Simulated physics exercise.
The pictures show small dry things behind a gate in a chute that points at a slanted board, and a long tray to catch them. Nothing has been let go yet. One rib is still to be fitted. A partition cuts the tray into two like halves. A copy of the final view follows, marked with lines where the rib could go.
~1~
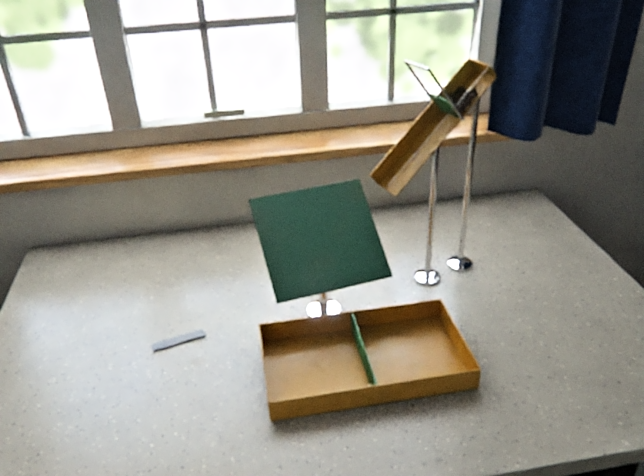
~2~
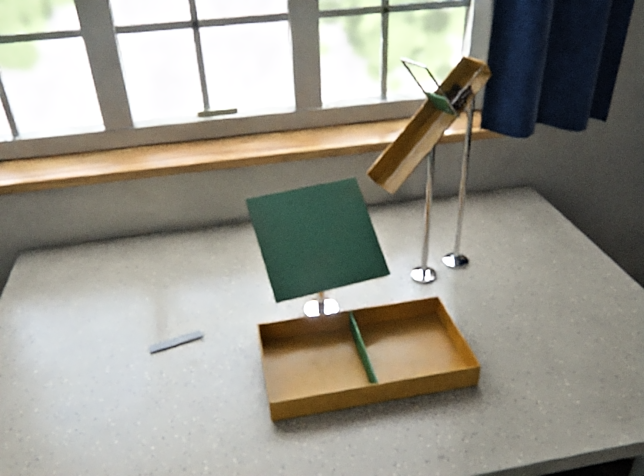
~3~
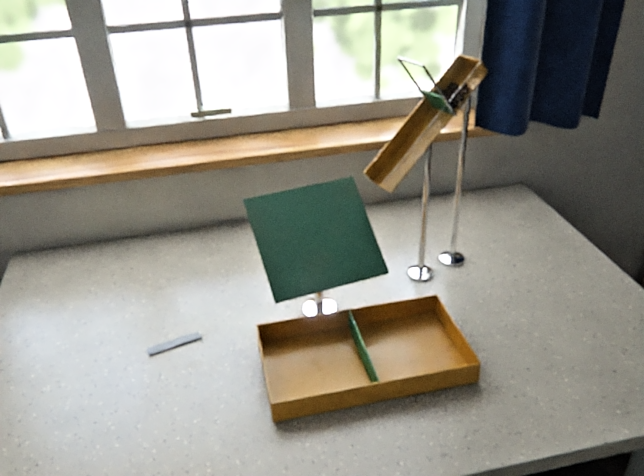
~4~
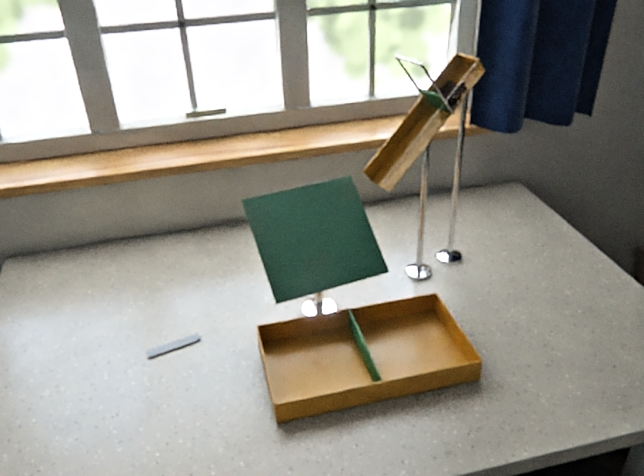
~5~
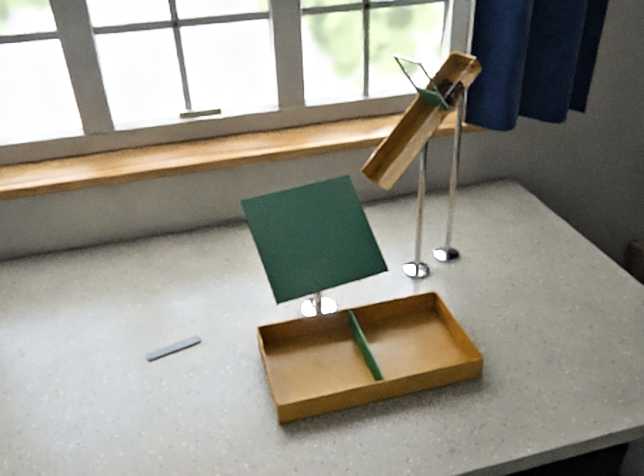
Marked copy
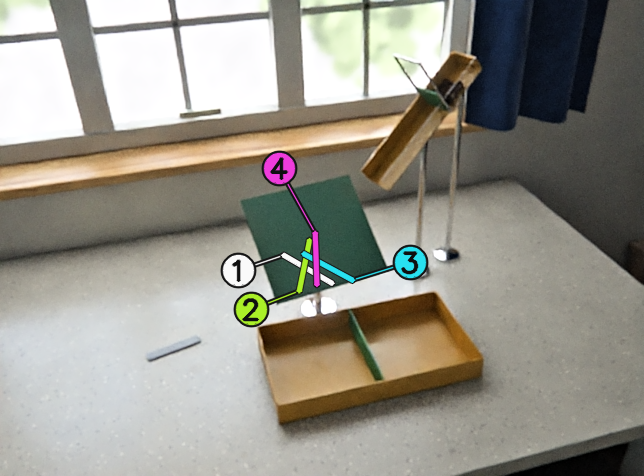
On a speckled tabletop by a window, a raised wooden chute, tilted green board and divided tray stay still as the view shifts slightly.
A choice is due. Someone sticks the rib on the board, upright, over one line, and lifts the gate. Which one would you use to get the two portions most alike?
Take 1.
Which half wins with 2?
The left half.
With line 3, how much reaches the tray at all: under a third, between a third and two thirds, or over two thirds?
Over two thirds.
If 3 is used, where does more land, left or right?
More lands on the right.
On the marked copy, line 1 from (283, 255) to (332, 283); line 2 from (309, 240) to (299, 290); line 3 from (303, 253) to (352, 280); line 4 from (315, 233) to (316, 284).
With 1, of what is caught, about two thirds in the left half, about a third in the right.
With 2, of what is caught, most in the left half, a small part in the right.
With 3, of what is caught, a small part in the left half, nearly all in the right.
With 4, of what is caught, most in the left half, a small part in the right.
